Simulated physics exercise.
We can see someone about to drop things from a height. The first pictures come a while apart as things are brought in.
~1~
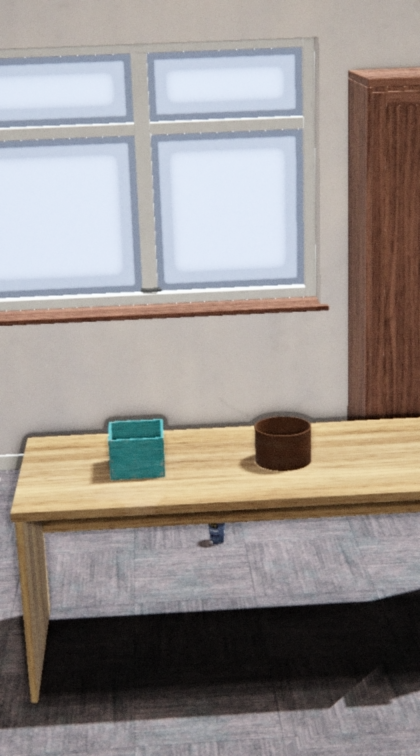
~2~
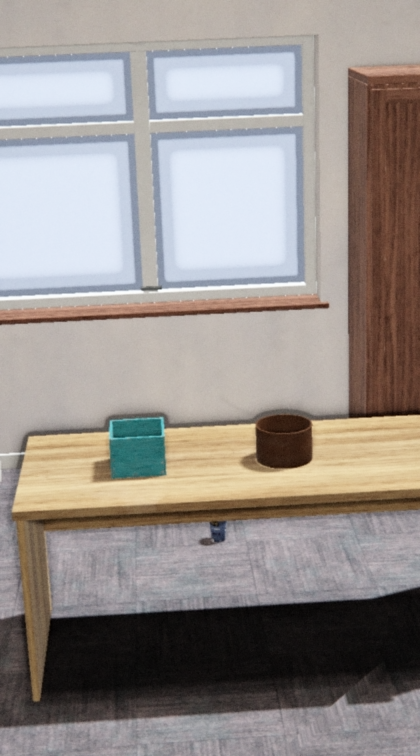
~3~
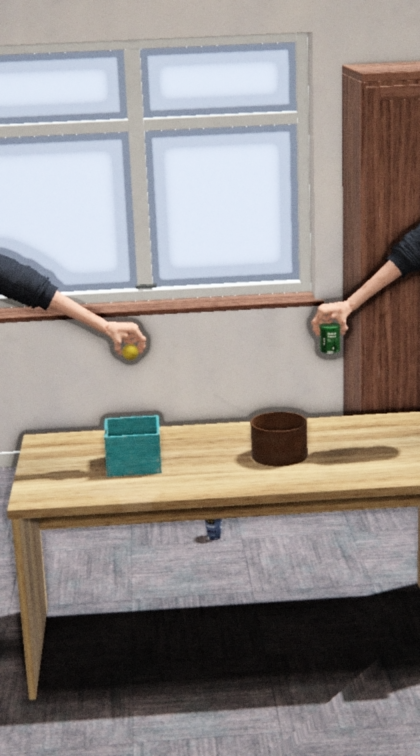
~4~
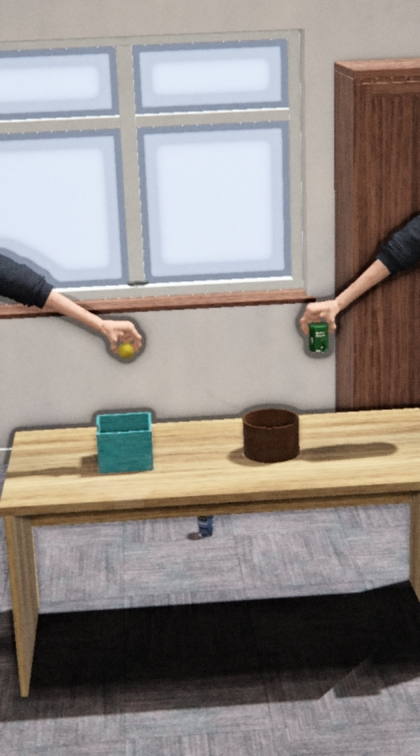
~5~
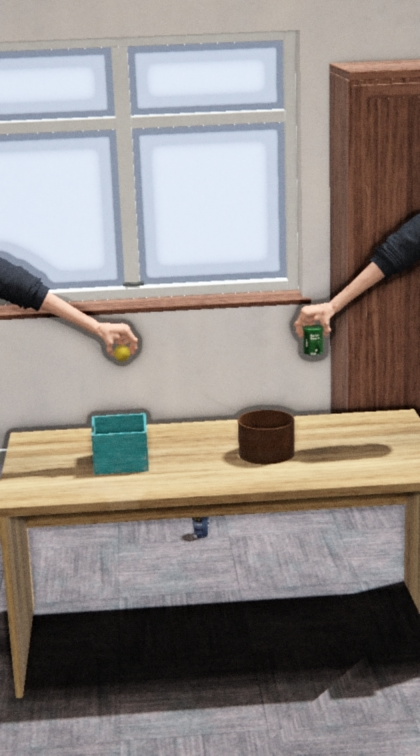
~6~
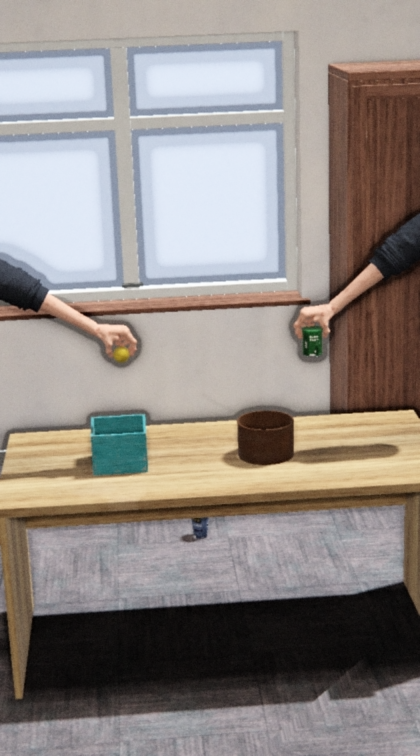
A pale wooden table stands on grey carpet before a beige wall with a window and a brown wooden cabinet, seen from slightly above. A teal open box sits on the left of the tabletop and a dark brown round pot to its right. Two dark-sleeved arms appear, the left holding something small and yellow, the right a green tin, and stay nearly still as the view shifts slightly right.
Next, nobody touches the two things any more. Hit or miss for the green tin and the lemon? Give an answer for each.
Green tin: Miss, lemon: Hit.
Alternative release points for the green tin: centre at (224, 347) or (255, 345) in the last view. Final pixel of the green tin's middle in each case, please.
Around (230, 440) for the first option and (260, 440) for the second.
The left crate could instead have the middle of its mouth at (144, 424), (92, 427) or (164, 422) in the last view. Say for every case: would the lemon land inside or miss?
First go: Gets in. Second go: Goes wide. Third go: Goes wide.
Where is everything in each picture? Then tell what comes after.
The first picture shows left crate (137, 449).
The second picture shows right pot (284, 441).
The third picture shows still on the way; green tin (330, 339); left crate (133, 446).
The fourth picture shows still on the way; lemon (126, 351); right pot (271, 436).
The fifth picture shows still on the way; green tin (313, 340); left crate (120, 444).
The sixth picture shows in place, still held; green tin (312, 342); lemon (122, 355); right pot (266, 437).
Then, 0.18 s on from there, green tin displaced about its own width near (313, 368); lemon displaced well along near (123, 381).
Then, 0.28 s on from there, green tin on its way down near (313, 416); lemon on its way down near (126, 430).
Then, 0.40 s on from there, green tin at the bottom near (313, 429); lemon at the bottom near (127, 442).
In the end, the green tin falls beside it, near (313, 439); the lemon is caught, near (128, 454).
